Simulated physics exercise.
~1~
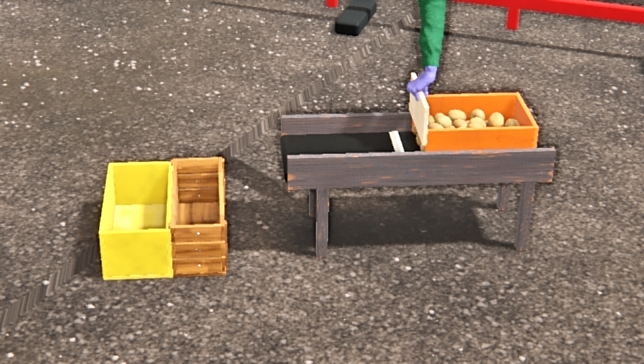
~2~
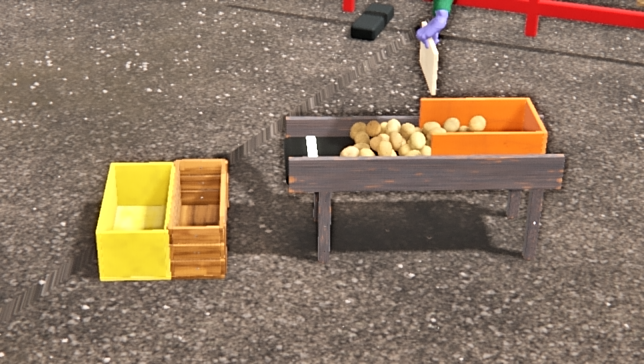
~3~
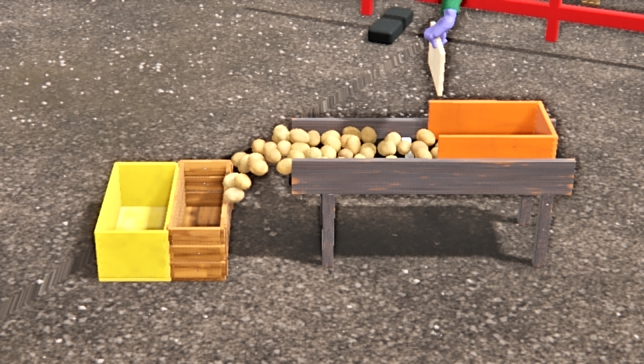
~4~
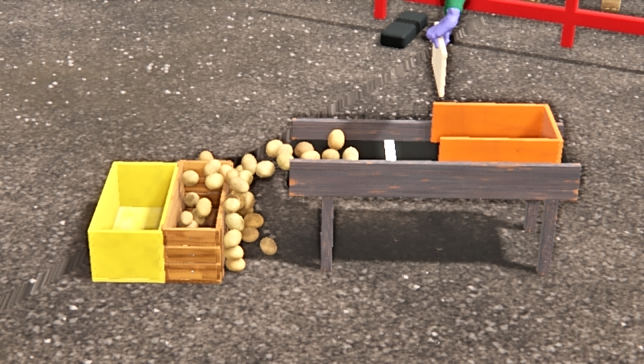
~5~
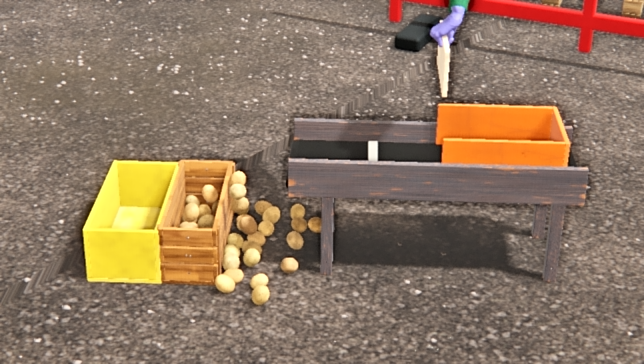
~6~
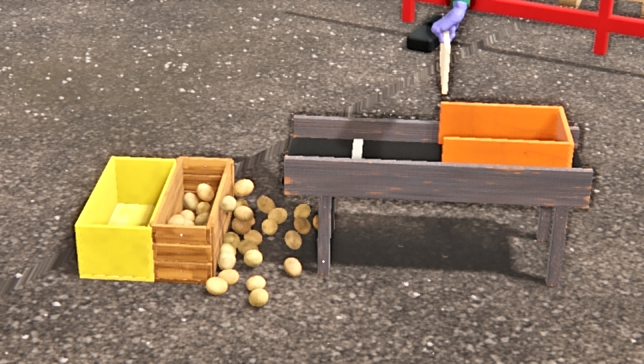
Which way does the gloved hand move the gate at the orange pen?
The hand moves the gate upward, lifting it clear of the pen and then holding it above the belt.
